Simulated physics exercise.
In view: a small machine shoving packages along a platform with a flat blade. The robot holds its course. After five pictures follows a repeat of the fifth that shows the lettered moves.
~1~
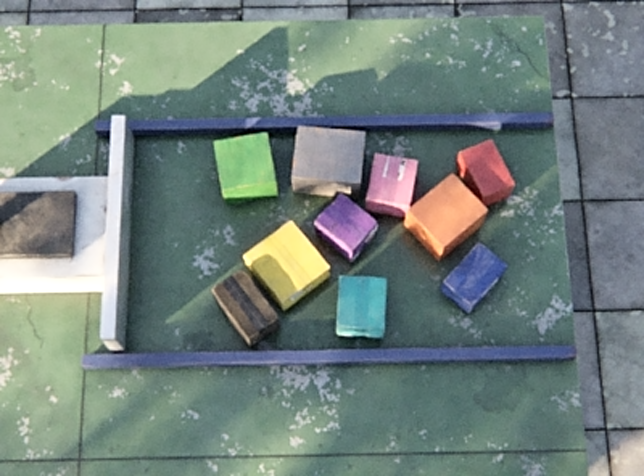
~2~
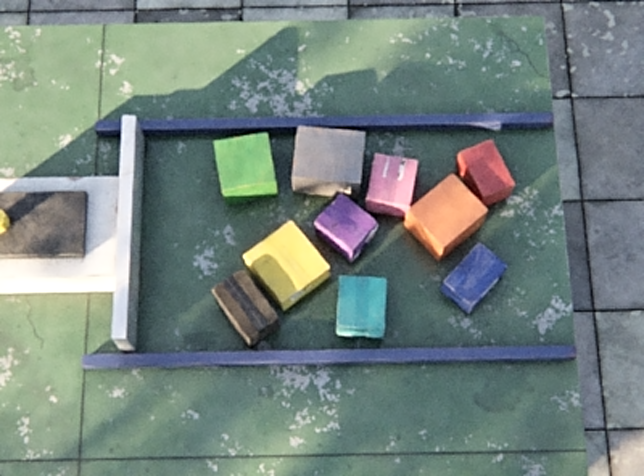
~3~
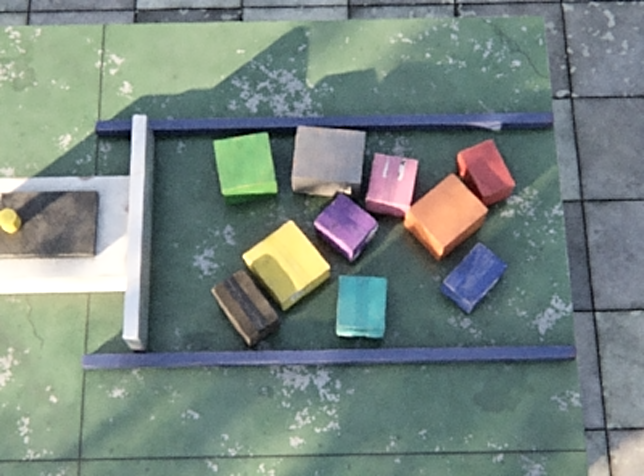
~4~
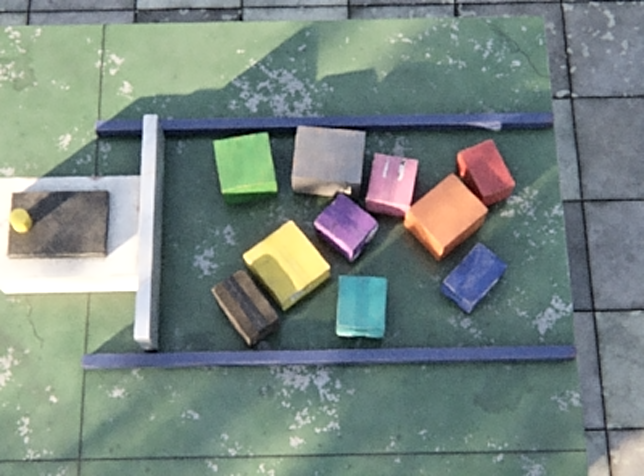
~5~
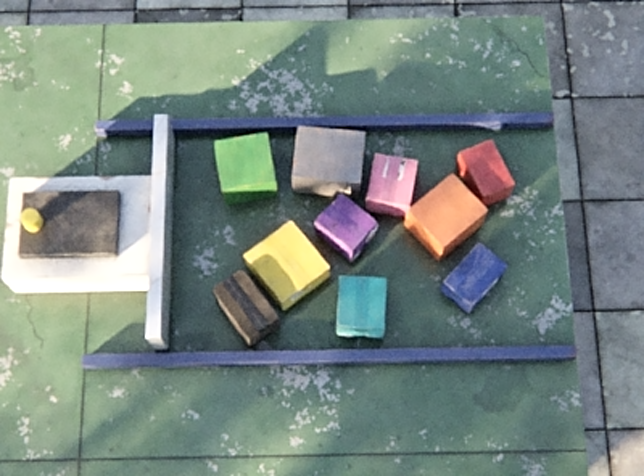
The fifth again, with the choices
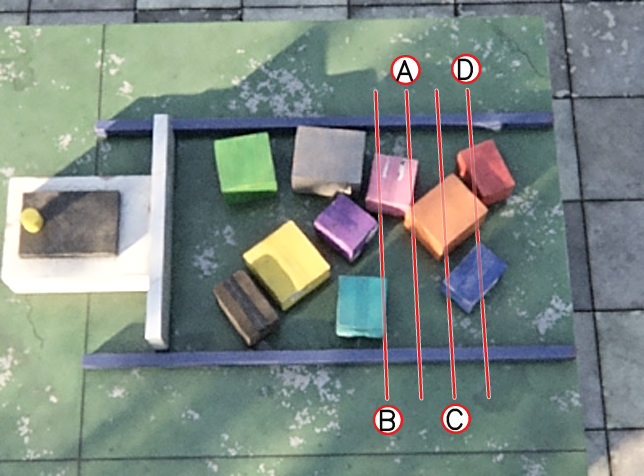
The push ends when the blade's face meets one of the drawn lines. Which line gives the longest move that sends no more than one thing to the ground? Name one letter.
As far as mark A.
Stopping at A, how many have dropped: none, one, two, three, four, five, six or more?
In all, one.
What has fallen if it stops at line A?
The red crate goes over.
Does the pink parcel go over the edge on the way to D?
By then, yes.
On the marked copy, A at (414, 237); B at (381, 238); C at (445, 236); D at (478, 236).
Taking A. A third of the way, robot (169, 222); pink parcel (402, 186); black box (276, 317).
Two thirds of the way, robot (261, 220); red crate (505, 173); blue parcel (480, 287).
When it is over, robot (331, 219); red crate over the edge; blue parcel (551, 290); one fallen.
As for the rest, B is within the limit but short; C drops three; D drops five.
